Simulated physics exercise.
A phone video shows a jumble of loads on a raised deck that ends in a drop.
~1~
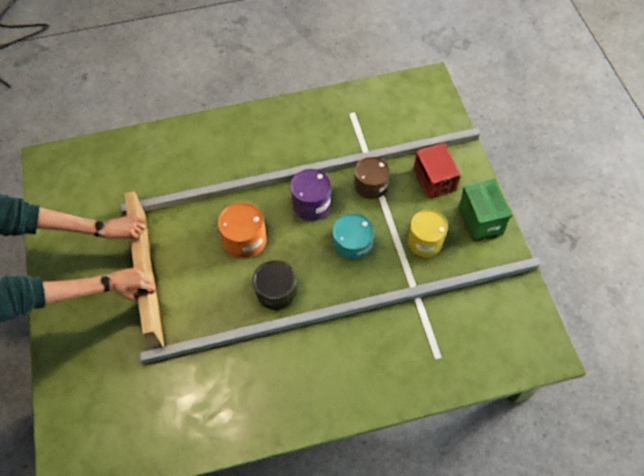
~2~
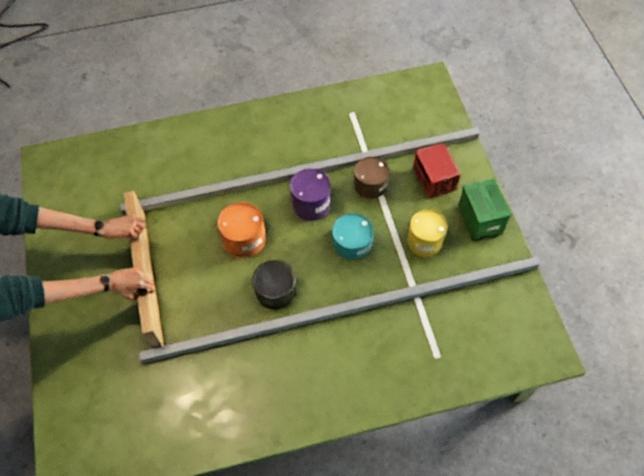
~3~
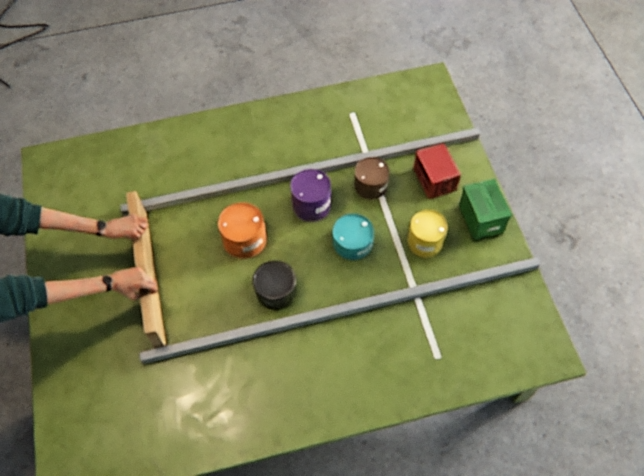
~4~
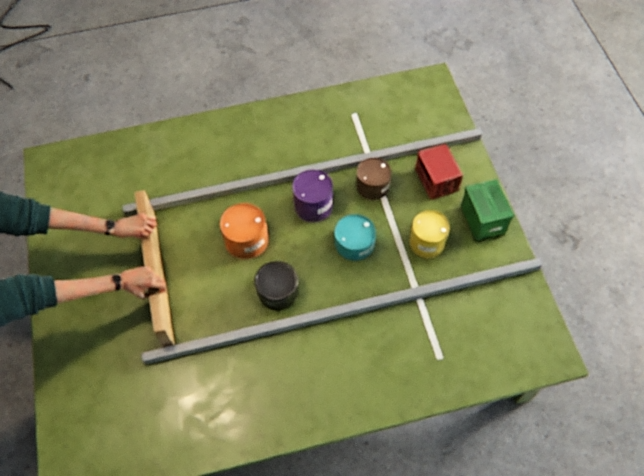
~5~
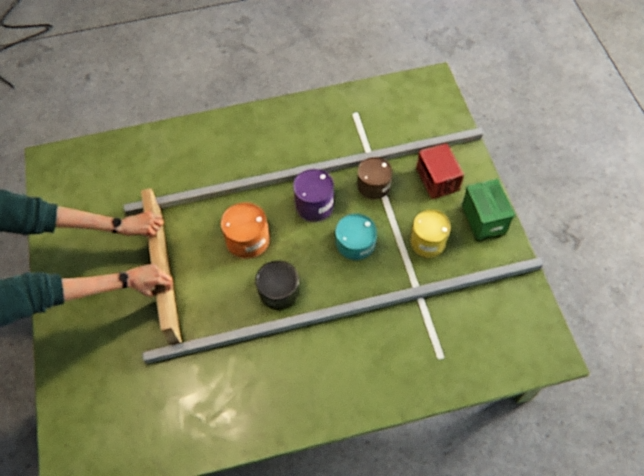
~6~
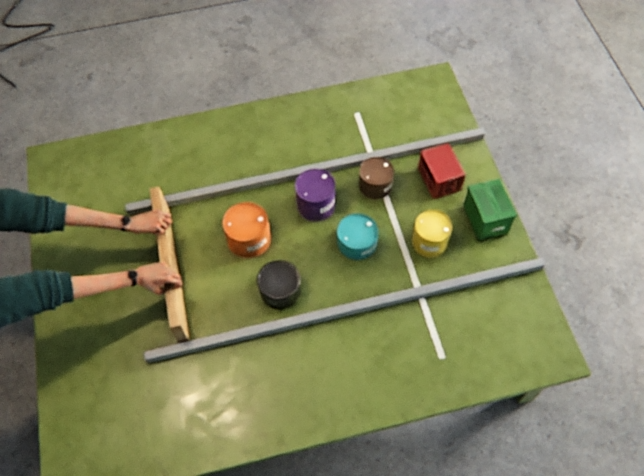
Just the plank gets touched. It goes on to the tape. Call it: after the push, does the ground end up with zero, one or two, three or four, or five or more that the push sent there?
The ground ends up with zero.
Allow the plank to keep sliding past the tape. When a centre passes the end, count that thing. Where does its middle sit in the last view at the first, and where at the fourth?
For the first, roughly (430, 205); for the next, roughly (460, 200).
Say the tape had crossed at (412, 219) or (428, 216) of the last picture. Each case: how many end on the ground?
The first try gives 0, the second gives 0.
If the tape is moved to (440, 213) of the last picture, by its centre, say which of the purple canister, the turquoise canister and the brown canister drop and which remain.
First, the purple canister is safe; next, the turquoise canister is safe; last, the brown canister is safe.
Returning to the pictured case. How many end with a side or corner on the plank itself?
Result: 3 in all.
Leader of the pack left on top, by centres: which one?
The one is the green tote.
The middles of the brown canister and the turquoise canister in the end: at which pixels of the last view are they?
The first ends close to (434, 169), the second close to (440, 228).
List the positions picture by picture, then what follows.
In the first frame, green tote (484, 210); red crate (437, 171); yellow canister (427, 234); plank (144, 269); tape (391, 223).
In the second frame, red crate (436, 171); orange canister (243, 230).
In the third frame, yellow canister (427, 234); plank (145, 268).
In the fourth frame, green tote (486, 211); turquoise canister (355, 237).
In the fifth frame, red crate (439, 171); black pail (278, 285).
In the sixth frame, green tote (489, 210); red crate (441, 171); yellow canister (432, 234); plank (169, 263); tape (395, 223).
Early on, none off yet; green tote at rest near (489, 210); red crate at rest near (441, 171); yellow canister at rest near (432, 234).
A while later, none off yet; green tote at rest near (489, 210); red crate at rest near (441, 171); yellow canister travelled a little near (441, 235).
Finally, the number that fall off is zero.
